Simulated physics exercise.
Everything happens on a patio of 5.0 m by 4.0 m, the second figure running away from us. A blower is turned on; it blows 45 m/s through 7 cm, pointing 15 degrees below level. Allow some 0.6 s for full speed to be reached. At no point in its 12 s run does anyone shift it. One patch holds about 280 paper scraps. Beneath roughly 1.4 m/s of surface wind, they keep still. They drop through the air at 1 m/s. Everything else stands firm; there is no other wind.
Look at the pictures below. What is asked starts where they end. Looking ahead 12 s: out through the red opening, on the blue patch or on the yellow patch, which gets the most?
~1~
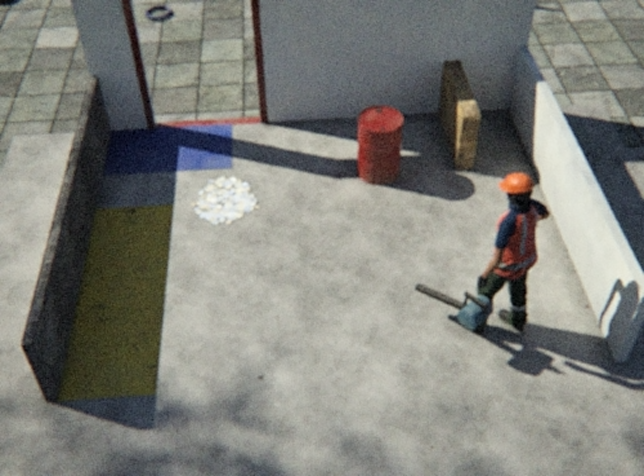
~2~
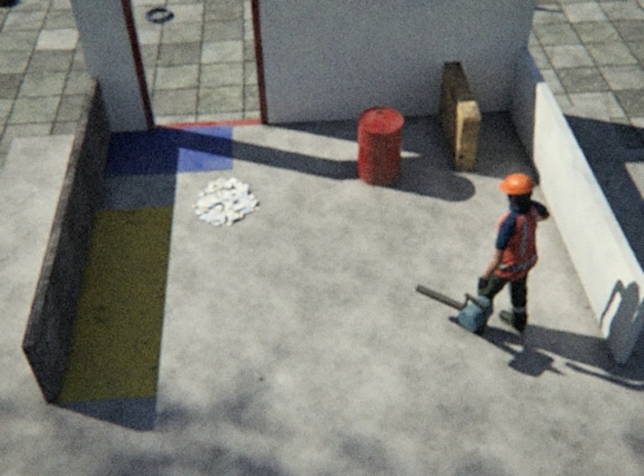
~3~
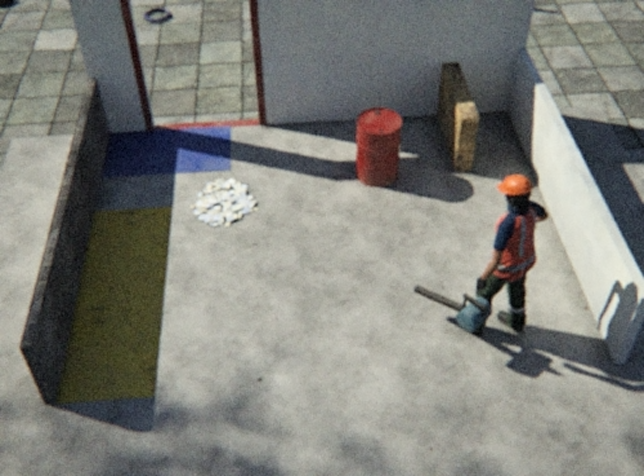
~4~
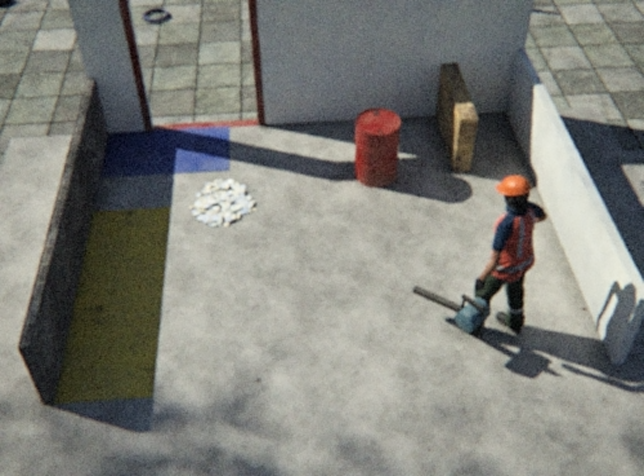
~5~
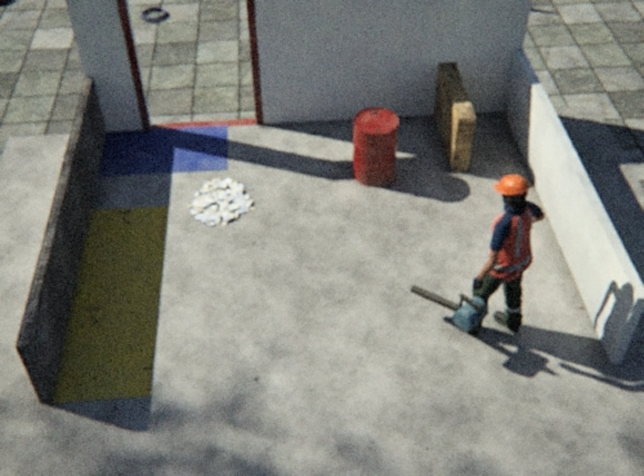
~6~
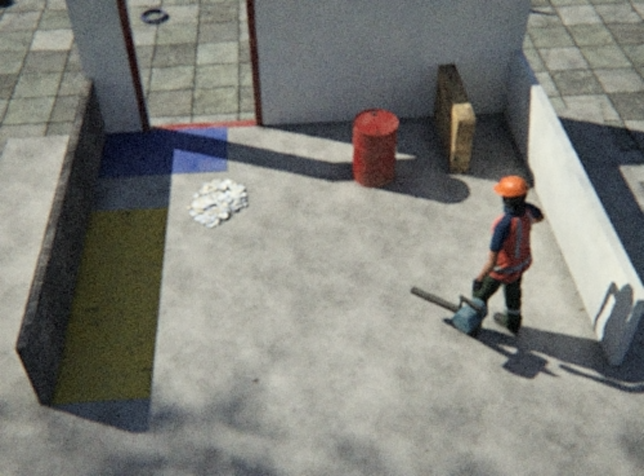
The blue one.
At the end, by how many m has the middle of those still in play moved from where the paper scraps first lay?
The middle ends up about 1.8 m from the start.
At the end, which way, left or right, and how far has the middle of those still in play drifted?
The middle moved leftwards, roughly 1.4 m.
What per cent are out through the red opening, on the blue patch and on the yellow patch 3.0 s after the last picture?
Shares come out near 10 % for red, 80 % for blue and 0 % for yellow.
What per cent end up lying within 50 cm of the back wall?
That works out to some 70 %.
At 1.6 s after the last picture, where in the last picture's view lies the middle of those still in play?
Centre point: About (109, 147) px.
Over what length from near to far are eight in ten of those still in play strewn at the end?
0.8 m or thereabouts.
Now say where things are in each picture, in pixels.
In the first frame, the middle of the paper scraps is near (228, 202), none has stirred yet and the mouth of the blower is at (418, 287).
In the second frame, the middle of the paper scraps is near (229, 202), none has stirred yet, the yellow patch is centred on (123, 293), the red opening is centred on (208, 127) and the blue patch is centred on (170, 151).
In the third frame, the middle of the paper scraps is near (227, 202), none has stirred yet, the top of a barrel is at (379, 121) and the top of a low wall is at (460, 89).
In the fourth frame, the middle of the paper scraps is near (226, 203) and none has stirred yet.
In the fifth frame, the middle of the paper scraps is near (224, 202) and none has stirred yet.
In the sixth frame, the middle of the paper scraps is near (220, 203), the farthest in sight from the blower is at (205, 185) and about 10 % have left their places.
Then, 1.6 s after the last picture, 0 % are on the yellow patch, 8 % out through the red opening and 78 % on the blue patch; the middle of those still in play is near (109, 147); 38 % have settled or left.
Then, 3.0 s after the last picture, 0 % are on the yellow patch, 8 % out through the red opening and 79 % on the blue patch; the middle of those still in play is near (108, 145); 48 % have settled or left.
Then, 5.8 s after the last picture, 0 % are on the yellow patch, 8 % out through the red opening and 80 % on the blue patch; the middle of those still in play is near (106, 144); 63 % have settled or left.
Then, 11.1 s after the last picture, at the end, 0 % are on the yellow patch, 8 % out through the red opening and 84 % on the blue patch; the middle of those still in play is near (106, 144).
